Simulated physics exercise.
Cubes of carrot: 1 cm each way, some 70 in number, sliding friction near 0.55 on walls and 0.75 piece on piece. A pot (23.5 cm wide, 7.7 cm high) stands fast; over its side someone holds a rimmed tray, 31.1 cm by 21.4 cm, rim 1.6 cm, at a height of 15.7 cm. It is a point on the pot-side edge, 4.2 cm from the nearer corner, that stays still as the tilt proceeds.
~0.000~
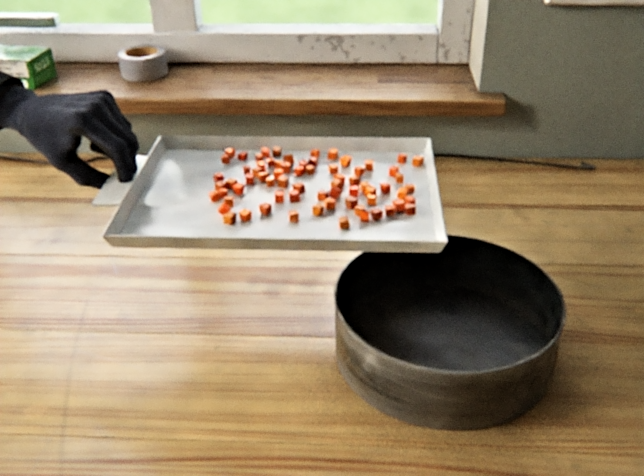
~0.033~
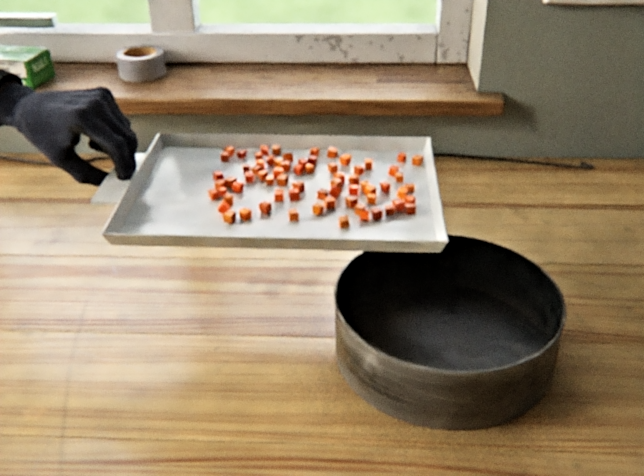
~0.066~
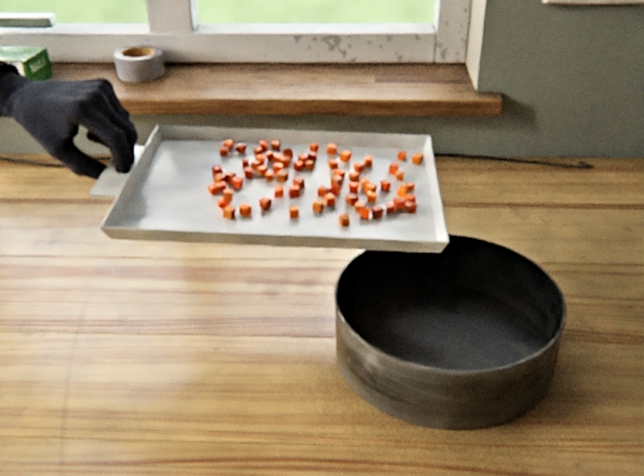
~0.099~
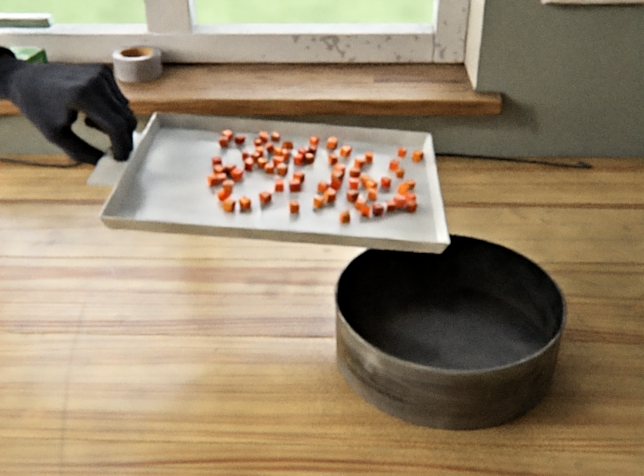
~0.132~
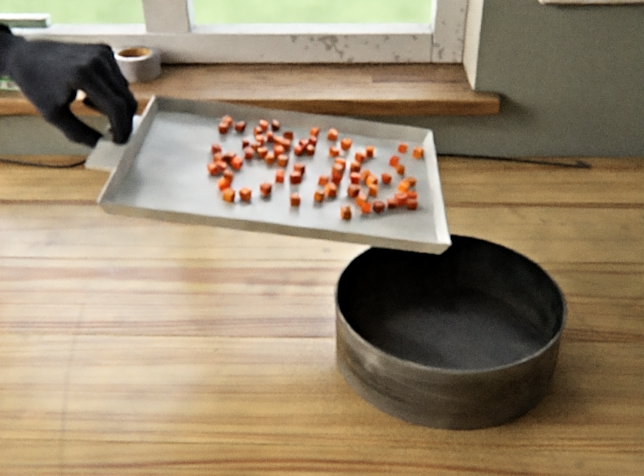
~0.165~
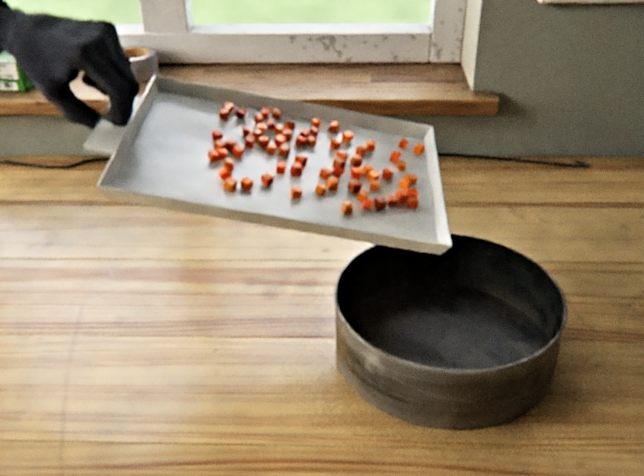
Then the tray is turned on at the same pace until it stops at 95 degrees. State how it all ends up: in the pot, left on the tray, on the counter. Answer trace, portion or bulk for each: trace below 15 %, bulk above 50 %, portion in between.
Pot: Bulk. Tray: Trace. Counter: Trace.
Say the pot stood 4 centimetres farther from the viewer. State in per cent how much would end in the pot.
In that setup it would come to near 75 per cent.
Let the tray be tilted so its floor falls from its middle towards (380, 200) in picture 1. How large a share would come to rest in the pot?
About 75 per cent.
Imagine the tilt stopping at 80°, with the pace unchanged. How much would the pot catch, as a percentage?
Estimate: Roughly 95 percent.
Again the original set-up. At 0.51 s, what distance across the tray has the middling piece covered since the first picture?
4 cm.
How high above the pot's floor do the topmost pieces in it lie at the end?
Roughly 1.5 cm.
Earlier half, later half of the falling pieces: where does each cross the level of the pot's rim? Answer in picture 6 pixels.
Around (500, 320), then around (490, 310).
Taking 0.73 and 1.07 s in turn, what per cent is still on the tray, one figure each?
Close to 40 at the first time and 0 at the second.
After 0.51 s, tilt 53 degrees; the tray holds 100 %, the pot 0 %.
After 0.73 s, tilt 79 degrees; the tray holds 40 %, the pot 10 %.
Then, at 1.07 s, tilt 95 degrees; the tray holds 0 %, the pot 95 %.
By 2.1 s all is still; pot 95 %, tray 0 %, counter 5 %.
